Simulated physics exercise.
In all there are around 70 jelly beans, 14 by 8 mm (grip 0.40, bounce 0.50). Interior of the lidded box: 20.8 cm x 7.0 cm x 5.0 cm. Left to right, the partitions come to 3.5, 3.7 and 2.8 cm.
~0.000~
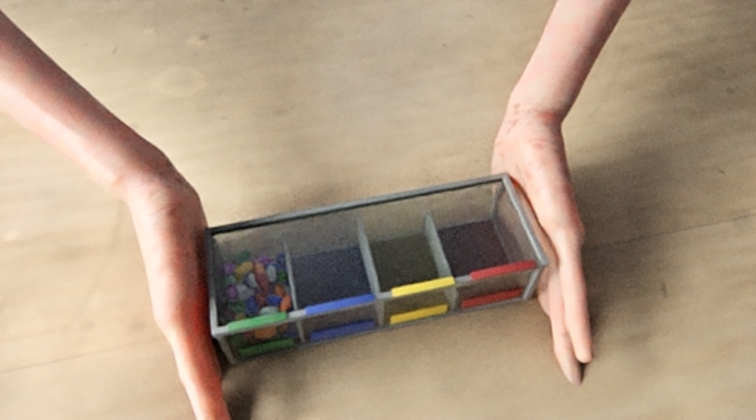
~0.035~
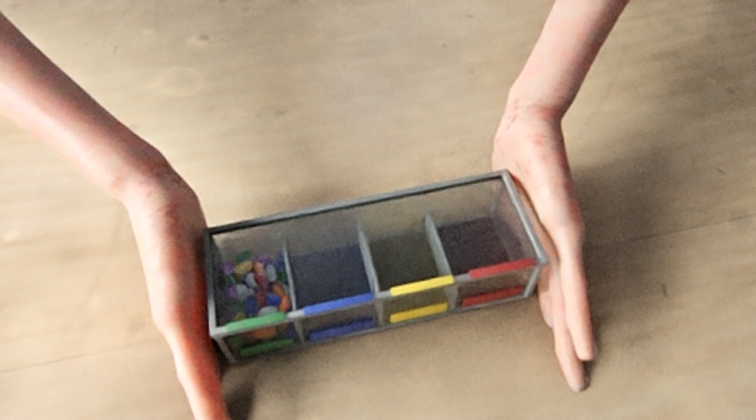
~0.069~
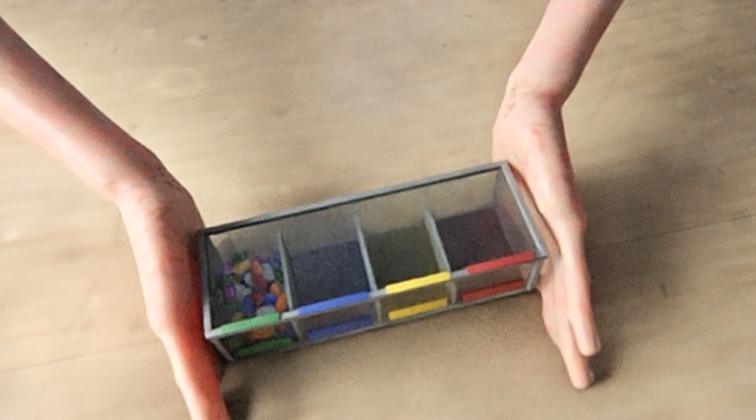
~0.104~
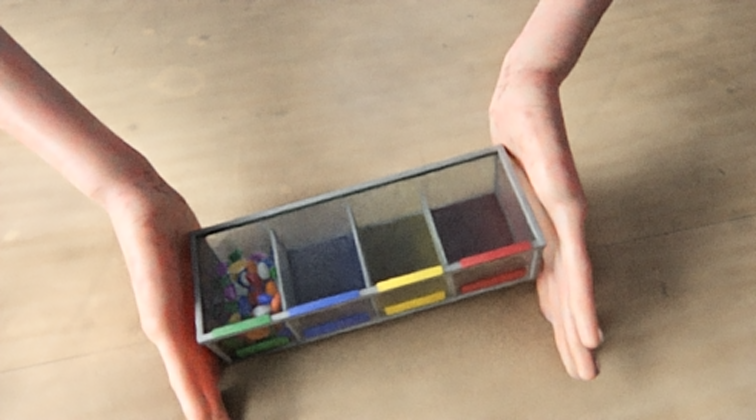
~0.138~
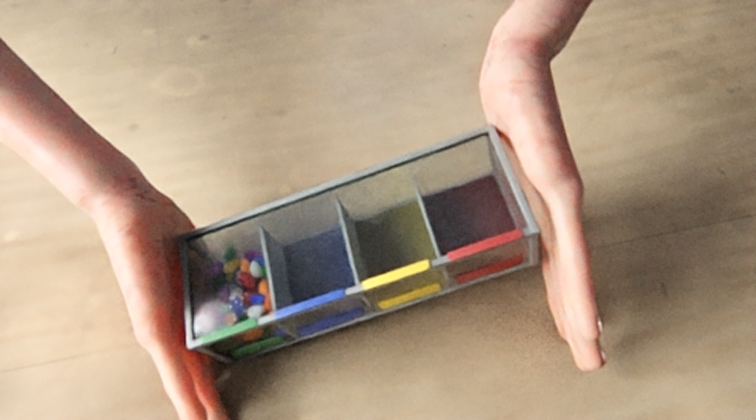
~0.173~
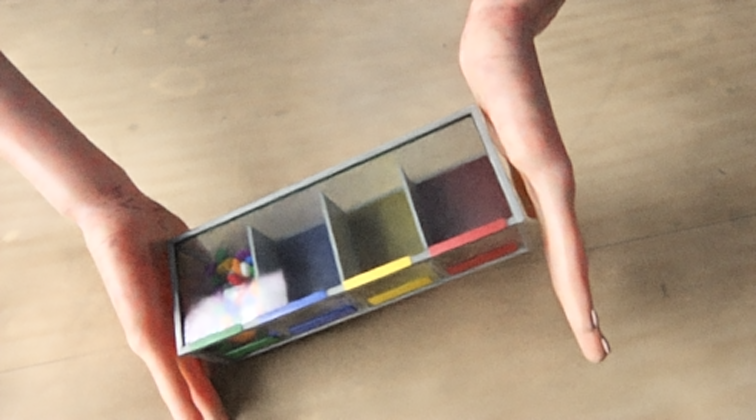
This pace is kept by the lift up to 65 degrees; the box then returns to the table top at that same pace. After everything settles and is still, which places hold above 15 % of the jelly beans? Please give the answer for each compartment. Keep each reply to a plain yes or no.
Here goes: Red no; blue no; green yes; yellow no.
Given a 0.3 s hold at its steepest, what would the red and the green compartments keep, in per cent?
Result - red: 0 %; green: 100 %.
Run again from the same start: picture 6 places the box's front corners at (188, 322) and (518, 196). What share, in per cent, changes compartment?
Estimate: Around 0 %.
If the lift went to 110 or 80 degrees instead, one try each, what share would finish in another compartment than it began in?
First try: Around 0 %; second try: Around 0 %.
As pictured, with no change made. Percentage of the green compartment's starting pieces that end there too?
My estimate is roughly 100 percent.
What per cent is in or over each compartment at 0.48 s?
Red 0, blue 0, green 100, yellow 0.
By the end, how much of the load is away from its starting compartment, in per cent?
Around 0 per cent.
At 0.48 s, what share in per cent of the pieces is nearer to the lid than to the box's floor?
Something like 10 percent of the pieces.
After 0.48 s, tilt 62 degrees; green 100 %.
After 0.68 s, tilt 23 degrees; green 100 %.
After 1.00 s, tilt 0 degrees; green 100 %.
At rest (1.3 s), red 0 %, blue 0 %, green 100 %, yellow 0 %.
